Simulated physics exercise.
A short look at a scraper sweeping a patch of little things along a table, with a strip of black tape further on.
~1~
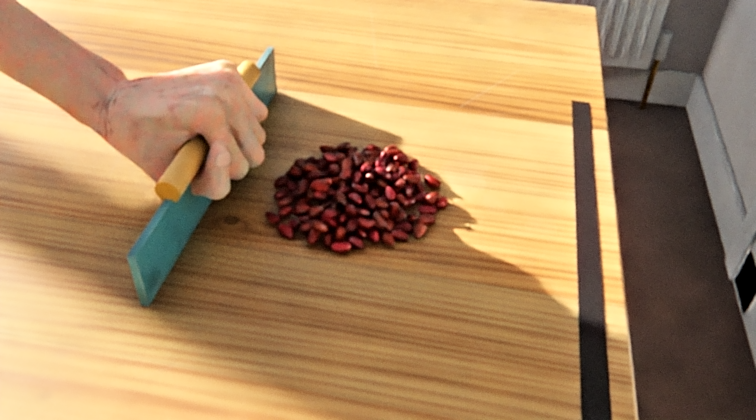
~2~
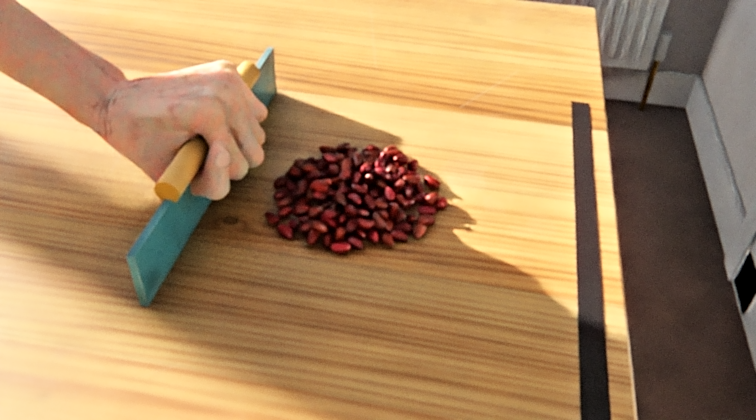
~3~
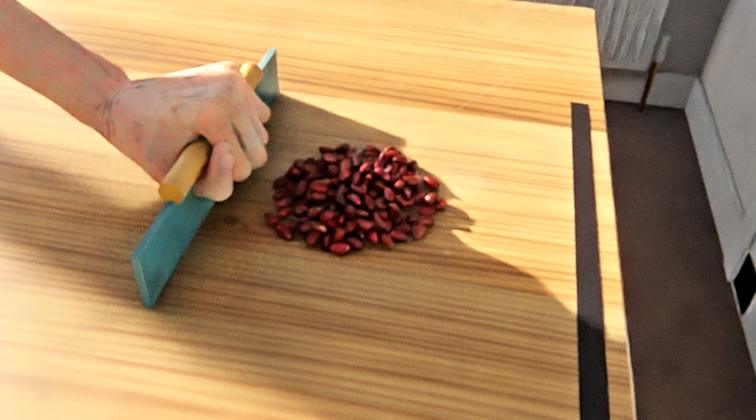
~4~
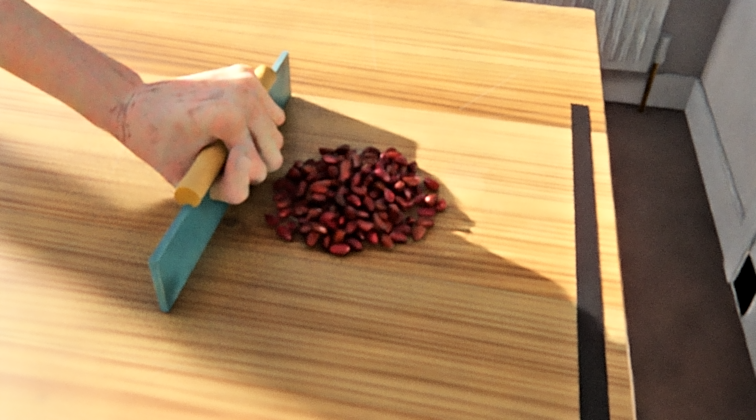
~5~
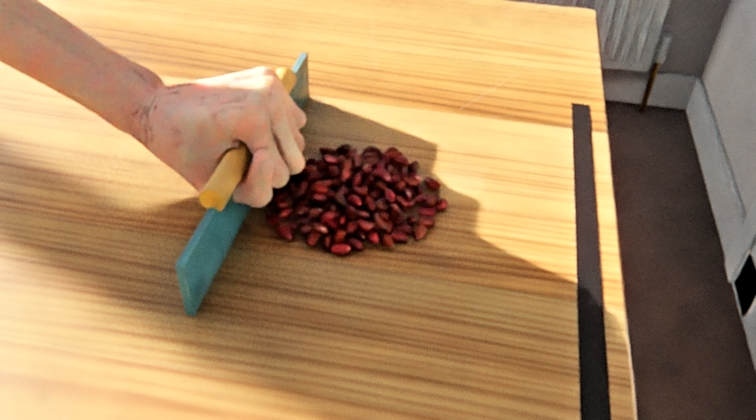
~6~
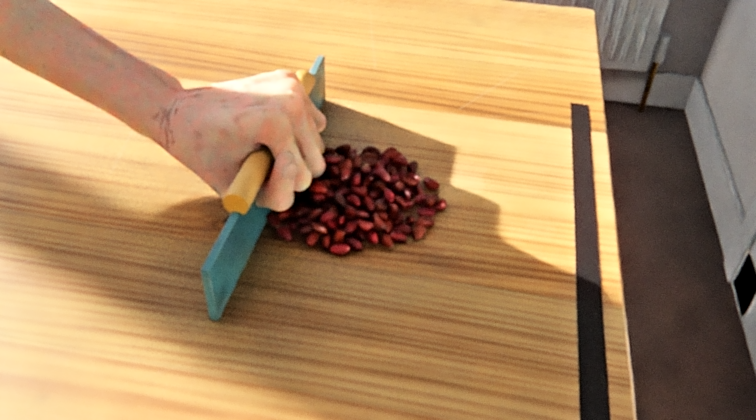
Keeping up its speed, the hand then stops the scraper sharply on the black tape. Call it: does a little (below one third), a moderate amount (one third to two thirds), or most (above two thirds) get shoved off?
Most, above two thirds.
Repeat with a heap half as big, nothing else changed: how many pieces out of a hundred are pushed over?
80 per cent, roughly.
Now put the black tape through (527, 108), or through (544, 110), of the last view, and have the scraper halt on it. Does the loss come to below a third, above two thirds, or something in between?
Under a third, then one to two thirds.
Just after the last frame, scraper still moving, near (443, 164); heap all on the table, its front near (553, 212).
A moment on, scraper stopped at the black tape; heap the larger part over the edge.
When it is over, scraper stopped at the black tape; heap the larger part over the edge.
